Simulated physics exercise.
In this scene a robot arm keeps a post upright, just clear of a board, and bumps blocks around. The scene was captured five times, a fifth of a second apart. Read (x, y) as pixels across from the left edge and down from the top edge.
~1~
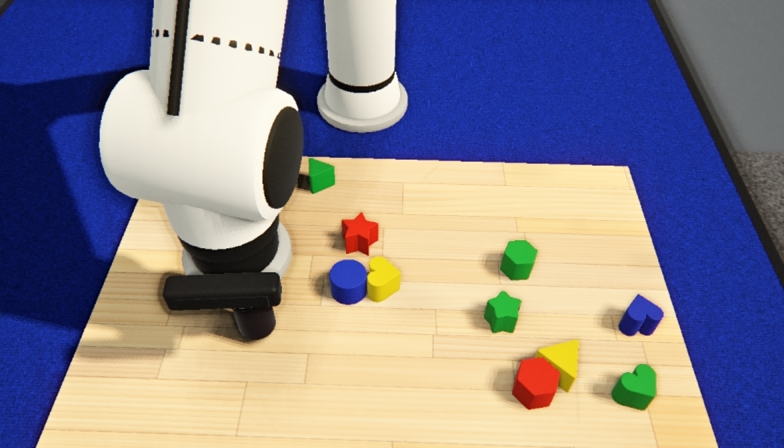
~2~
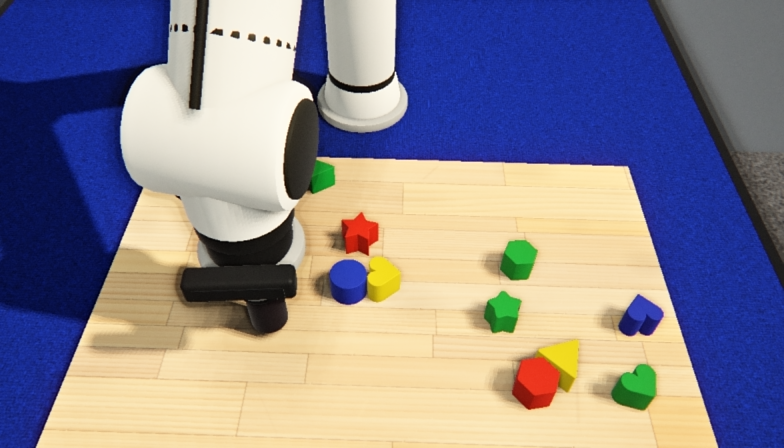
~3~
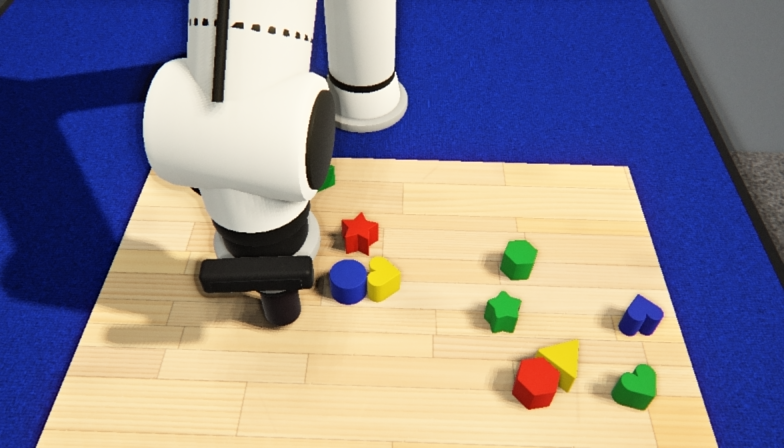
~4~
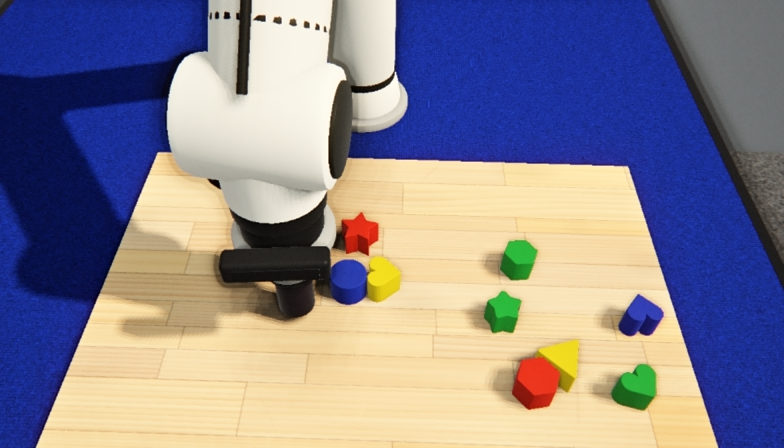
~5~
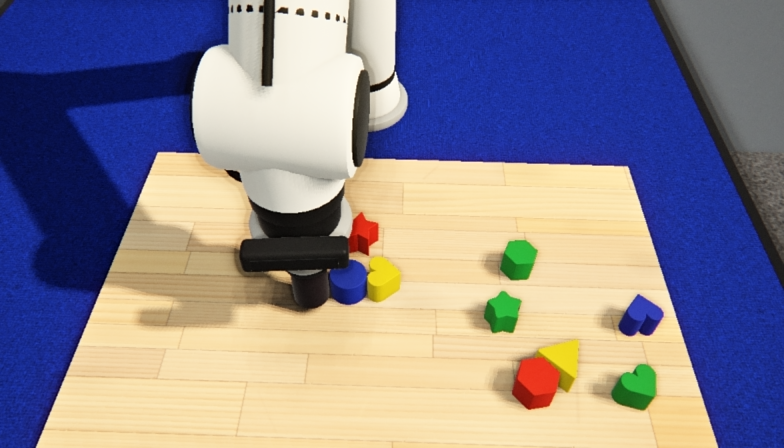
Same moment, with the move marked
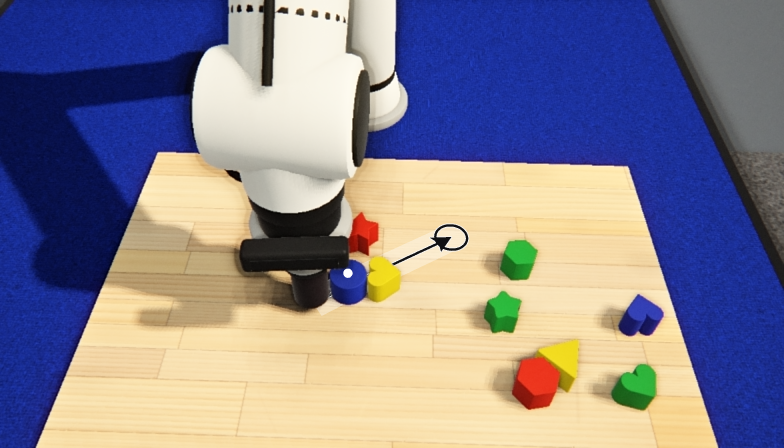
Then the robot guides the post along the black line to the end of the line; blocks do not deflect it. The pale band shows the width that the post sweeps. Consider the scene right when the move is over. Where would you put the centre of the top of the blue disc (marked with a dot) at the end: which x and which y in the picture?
Roughly at (462, 248).
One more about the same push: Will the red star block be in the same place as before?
Yes
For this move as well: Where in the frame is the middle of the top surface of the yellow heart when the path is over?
I'd say the yellow heart ends with its top centre at (451, 274).
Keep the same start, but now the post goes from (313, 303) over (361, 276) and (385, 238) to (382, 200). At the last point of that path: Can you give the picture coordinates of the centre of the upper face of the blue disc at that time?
It will end up at (415, 247).
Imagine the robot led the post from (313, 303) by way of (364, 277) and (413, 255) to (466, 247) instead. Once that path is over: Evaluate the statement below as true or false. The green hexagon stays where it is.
True - the claim holds.
Drawn move, from (313, 303) directly to (451, 237); the dot is on the blue disc.
What follows on the original path. One third of the way, post at (361, 270); blue disc at (396, 257); yellow heart at (425, 267), turned 20° clockwise.
Two thirds of the way, post at (409, 248); blue disc at (443, 249); yellow heart at (450, 273), turned 75° clockwise.
At the end, post at (452, 228); blue disc at (462, 248); red star block still; yellow heart at (451, 274), turned 80° clockwise.
